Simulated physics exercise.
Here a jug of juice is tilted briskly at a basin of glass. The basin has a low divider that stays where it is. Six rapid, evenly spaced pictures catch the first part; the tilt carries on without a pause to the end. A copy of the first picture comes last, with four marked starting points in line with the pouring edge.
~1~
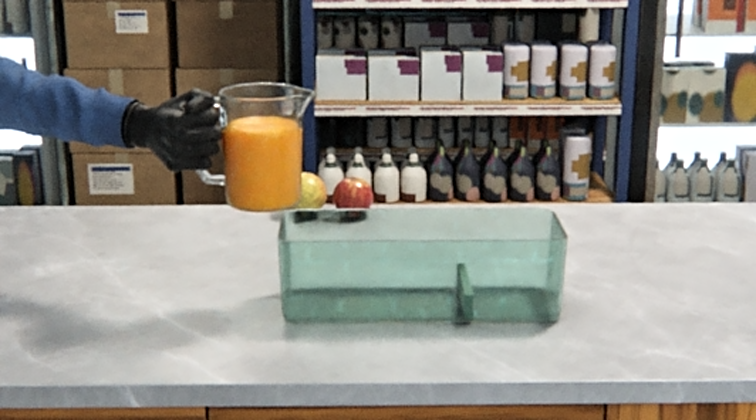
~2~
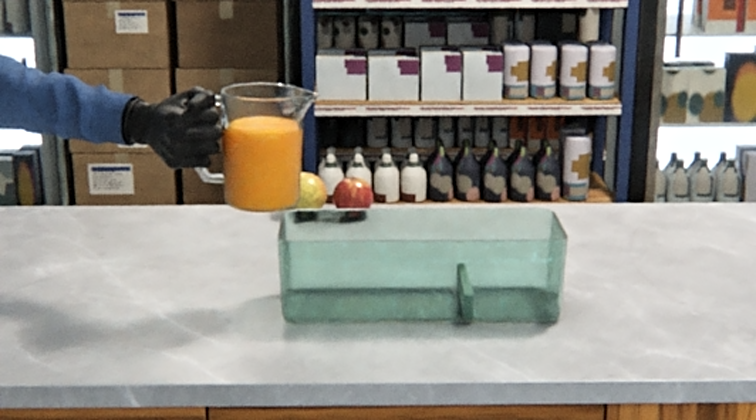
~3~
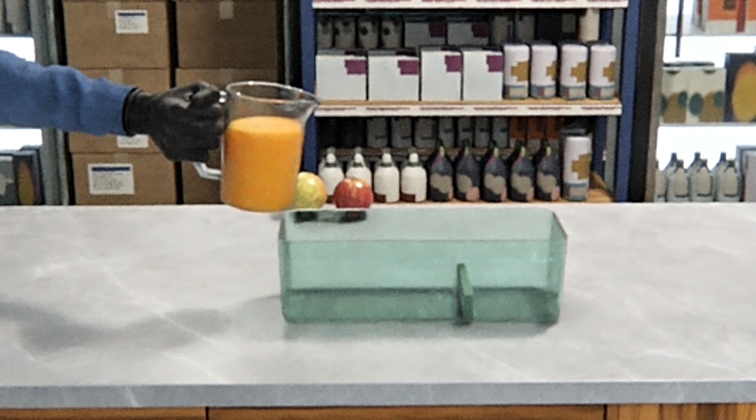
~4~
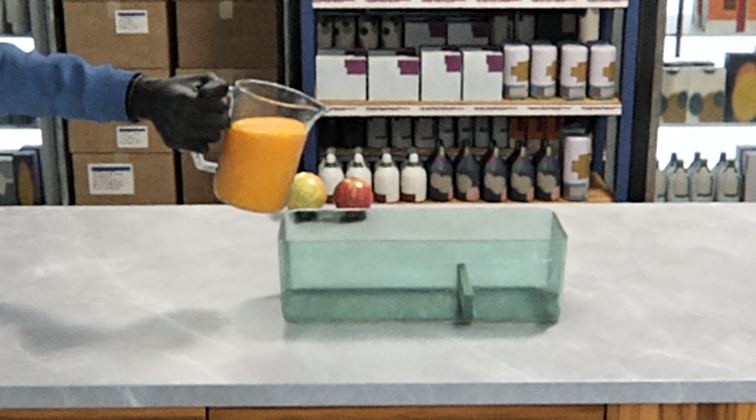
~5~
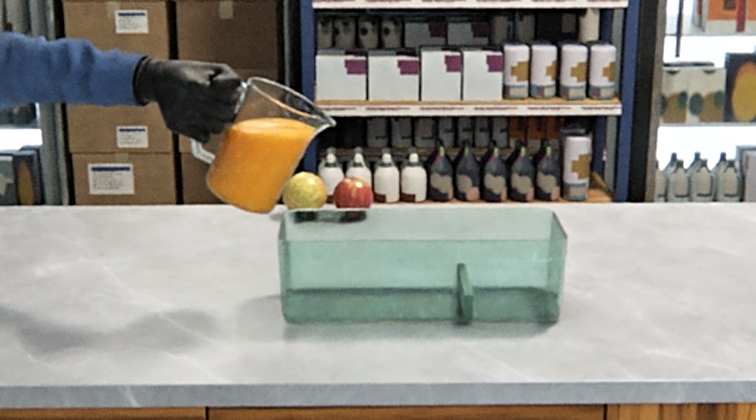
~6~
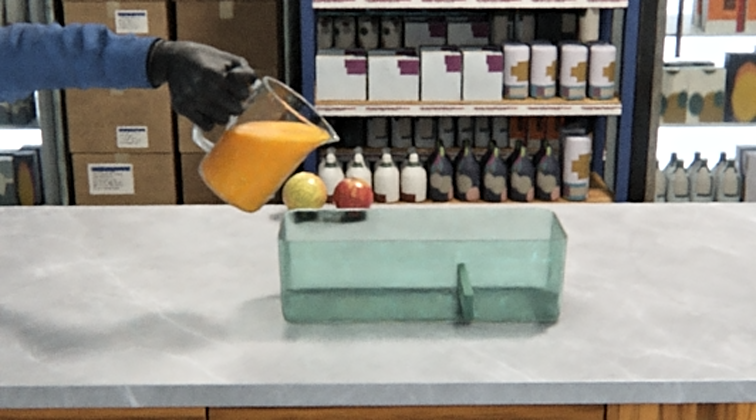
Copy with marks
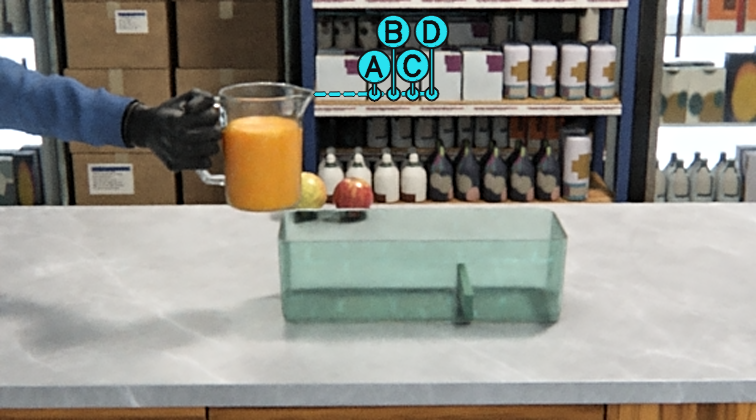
A black-gloved hand on a blue-sleeved arm at the left holds a clear glass jug of orange juice, level at first, then tilts it steadily rightward, its lip lowering. Below and to the right, a greenish glass basin with a short inner wall sits on a grey counter, two apples behind it. The unmoving camera faces the counter, with cardboard boxes and stocked shelves beyond.
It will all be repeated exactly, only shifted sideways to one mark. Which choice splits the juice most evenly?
The best dot is C.
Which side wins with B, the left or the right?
The left one.
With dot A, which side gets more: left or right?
The left one.
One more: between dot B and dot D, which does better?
Dot D.
On the marked copy, A at (374, 94); B at (393, 93); C at (412, 93); D at (431, 93).
If A is chosen, about 92 % ends left of the wall and 7 % right of it.
If B is chosen, about 89 % ends left of the wall and 9 % right of it.
If C is chosen, about 52 % ends left of the wall and 47 % right of it.
If D is chosen, about 27 % ends left of the wall and 73 % right of it.
